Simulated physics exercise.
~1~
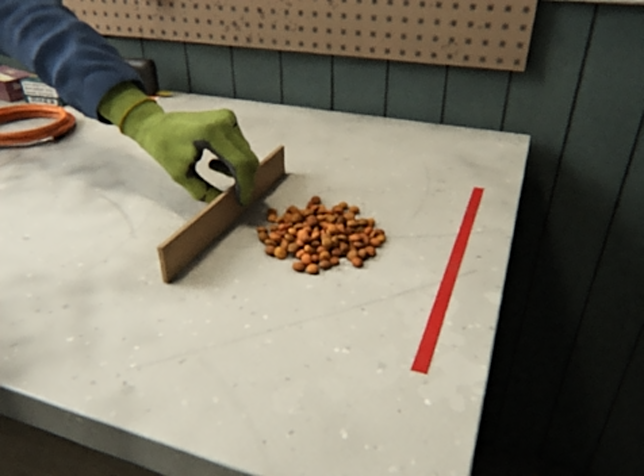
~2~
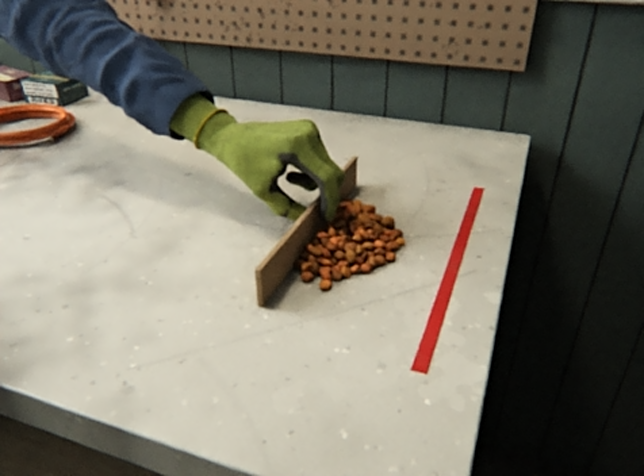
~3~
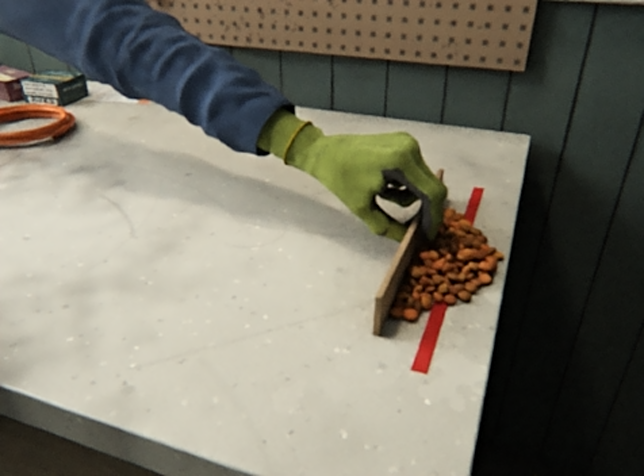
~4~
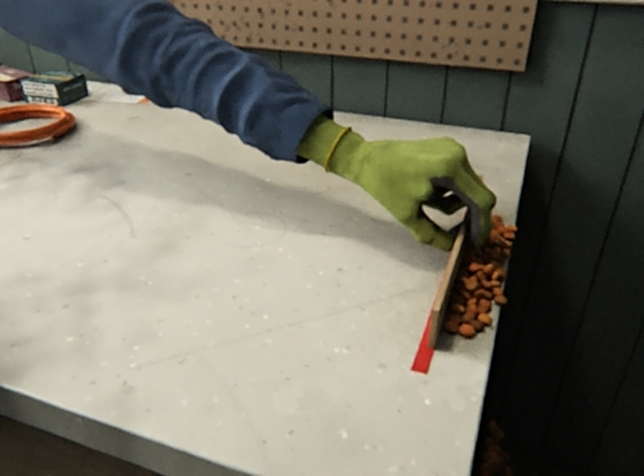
A gloved hand pushes brown nuts rightward with a card past red tape, some falling off.
